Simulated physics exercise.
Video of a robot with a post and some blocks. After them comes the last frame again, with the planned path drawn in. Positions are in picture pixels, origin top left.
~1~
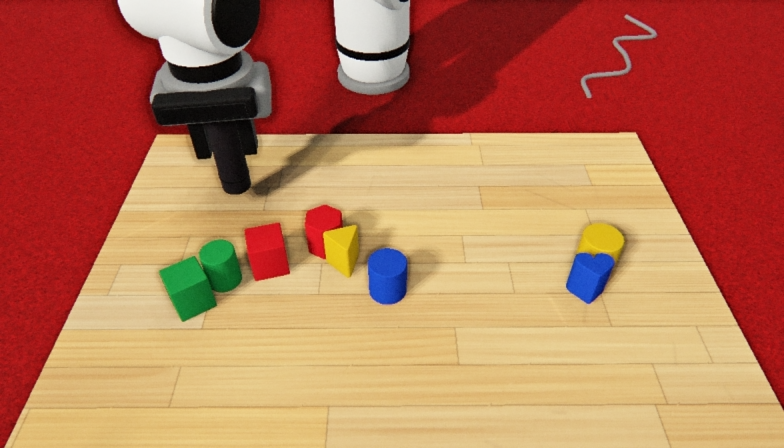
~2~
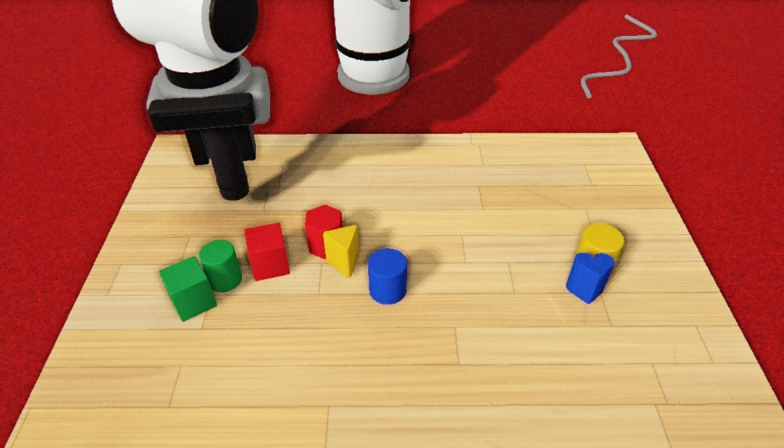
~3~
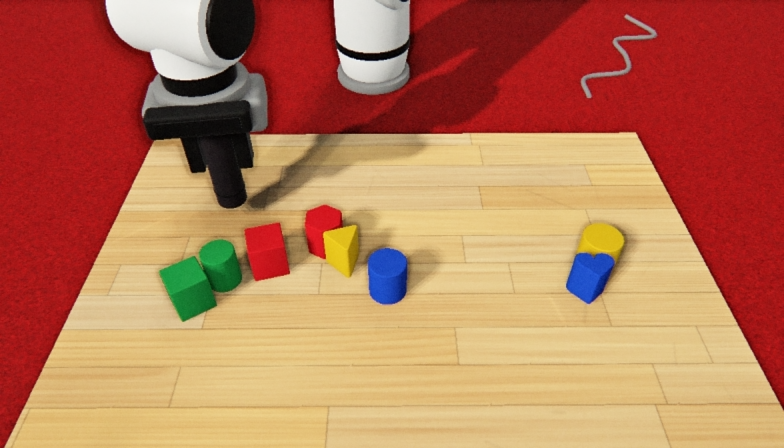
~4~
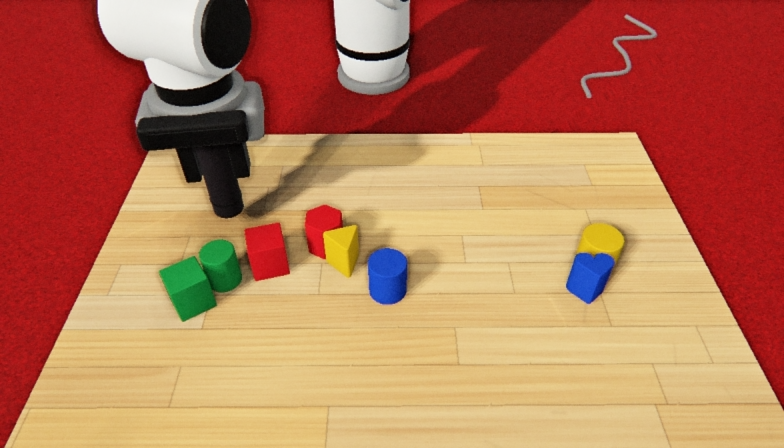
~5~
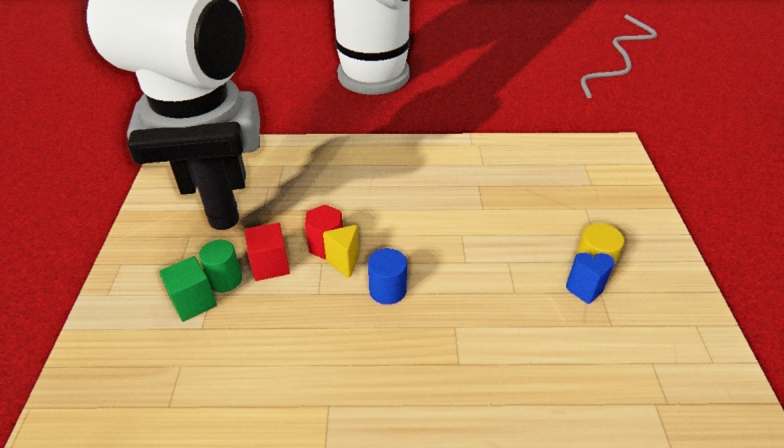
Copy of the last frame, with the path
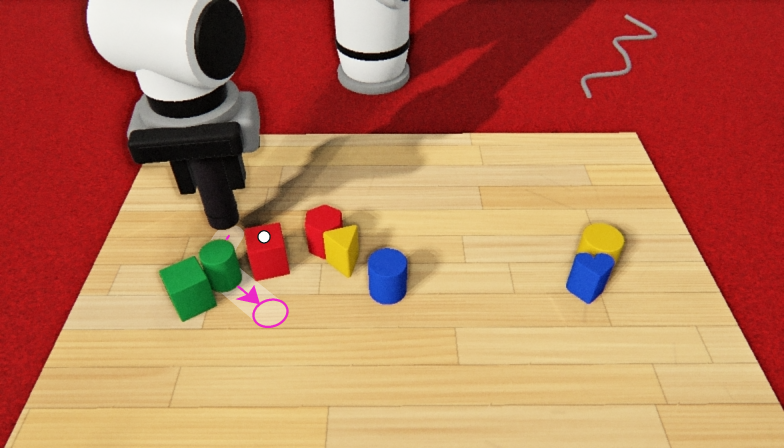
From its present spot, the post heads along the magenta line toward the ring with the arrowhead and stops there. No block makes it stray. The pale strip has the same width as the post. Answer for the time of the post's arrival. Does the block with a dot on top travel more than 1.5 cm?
No, that is not how it ends up.
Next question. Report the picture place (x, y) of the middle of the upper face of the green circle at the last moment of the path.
The answer is (247, 313).
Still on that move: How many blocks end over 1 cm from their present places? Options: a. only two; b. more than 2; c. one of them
c
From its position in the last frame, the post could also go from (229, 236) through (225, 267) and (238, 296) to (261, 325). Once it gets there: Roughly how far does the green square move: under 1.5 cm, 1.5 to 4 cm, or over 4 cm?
Short, under 1.5 cm.
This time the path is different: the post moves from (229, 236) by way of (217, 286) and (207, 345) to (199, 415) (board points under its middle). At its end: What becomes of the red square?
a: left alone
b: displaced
a.
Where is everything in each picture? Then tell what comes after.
The first picture shows post's lower end (237, 187); green circle (216, 251); red square (264, 237).
The second picture shows post (235, 192); blocks still.
The third picture shows post (233, 200); blocks still.
The fourth picture shows post (229, 209); blocks still.
The fifth picture shows post (225, 221); green circle (216, 251); red square (264, 237).
Drawn move, from (229, 236) over (219, 265) and (242, 289) to (271, 313); the dot is on the red square.
The first path, step by step. One third of the way, post (214, 251); green circle (219, 260).
Two thirds of the way, post (238, 275); green circle (236, 288).
At the end, post (267, 298); green circle (247, 313); red square still.
